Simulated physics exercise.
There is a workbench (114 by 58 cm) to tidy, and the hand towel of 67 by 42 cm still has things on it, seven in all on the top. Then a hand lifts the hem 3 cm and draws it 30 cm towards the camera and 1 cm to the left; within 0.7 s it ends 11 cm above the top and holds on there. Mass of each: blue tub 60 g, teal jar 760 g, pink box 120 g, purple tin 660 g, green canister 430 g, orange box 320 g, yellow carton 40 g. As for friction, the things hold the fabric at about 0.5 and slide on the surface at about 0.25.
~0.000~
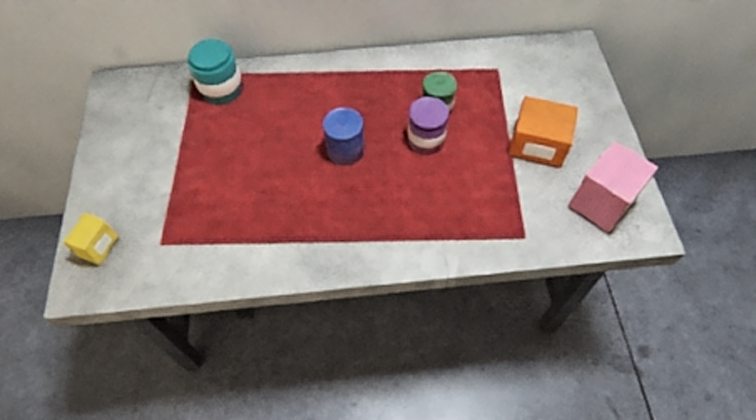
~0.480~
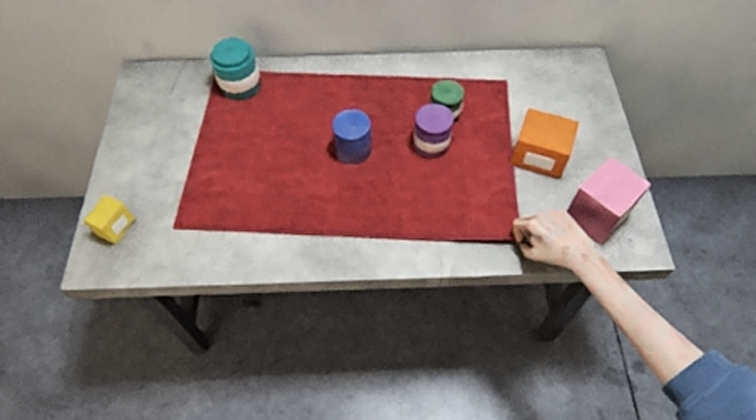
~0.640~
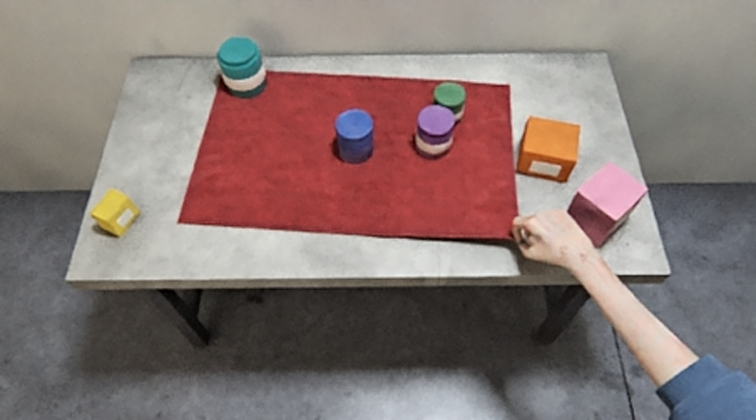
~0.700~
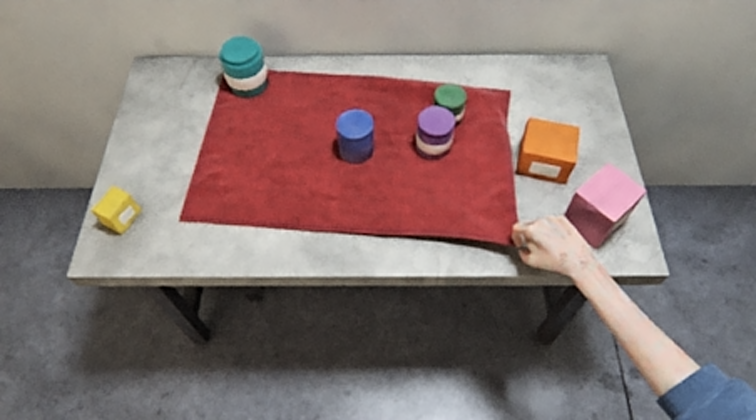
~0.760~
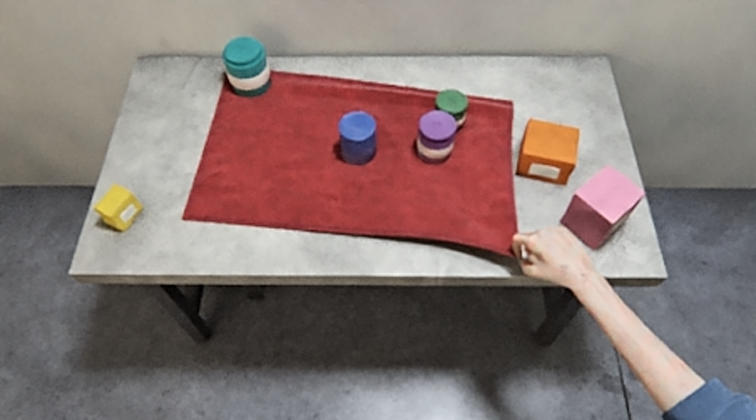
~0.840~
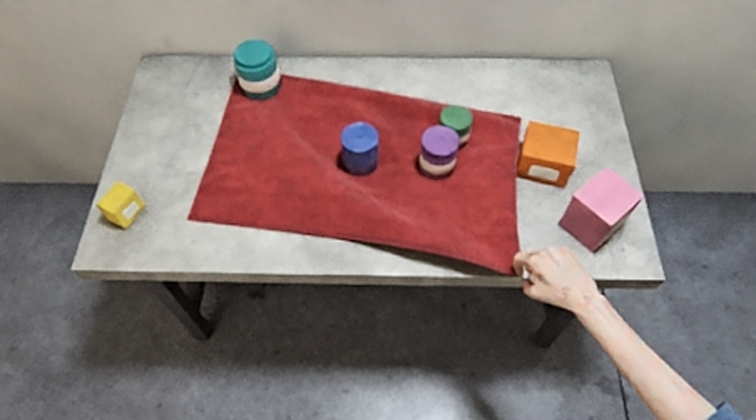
A hand reaches in from the right and grips the near right corner of a red cloth on a workbench, then draws it toward the front edge. The cloth skews and wrinkles, and the teal jar, blue tub, purple tin and green canister shift slightly with it, while the boxes beside it stay put.
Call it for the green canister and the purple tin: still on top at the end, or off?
Call: Green canister: Off, purple tin: Off.
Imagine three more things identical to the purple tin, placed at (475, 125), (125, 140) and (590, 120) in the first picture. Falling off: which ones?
Taking them one by one: Is lost, then is left on top, then is left on top.
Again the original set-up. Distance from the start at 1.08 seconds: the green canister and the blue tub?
Green canister: 25 cm; blue tub: 20 cm.
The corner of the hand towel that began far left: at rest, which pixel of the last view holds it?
(376, 176).
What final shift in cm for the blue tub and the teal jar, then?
Blue tub: Off the top; teal jar: 45 cm.
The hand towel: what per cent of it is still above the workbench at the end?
Some 25 per cent of it.
At 1.0 s, 95 % of the hand towel is still over the top; green canister 15 cm off its start, purple tin 14 cm off its start, blue tub 11 cm off its start.
At 1.1 s, 80 % of the hand towel is still over the top; green canister 24 cm off its start, purple tin 23 cm off its start, blue tub 18 cm off its start.
At 1.2 s, 70 % of the hand towel is still over the top; purple tin 31 cm off its start at (487, 252), green canister 31 cm off its start at (506, 216), blue tub 24 cm off its start at (398, 222).
At 1.3 s, 60 % of the hand towel is still over the top; purple tin 37 cm off its start, green canister 35 cm off its start, blue tub 28 cm off its start.
At 2.9 s, 25 % of the hand towel is still over the top; green canister over the edge, purple tin over the edge, blue tub over the edge, teal jar 45 cm off its start at (371, 178).
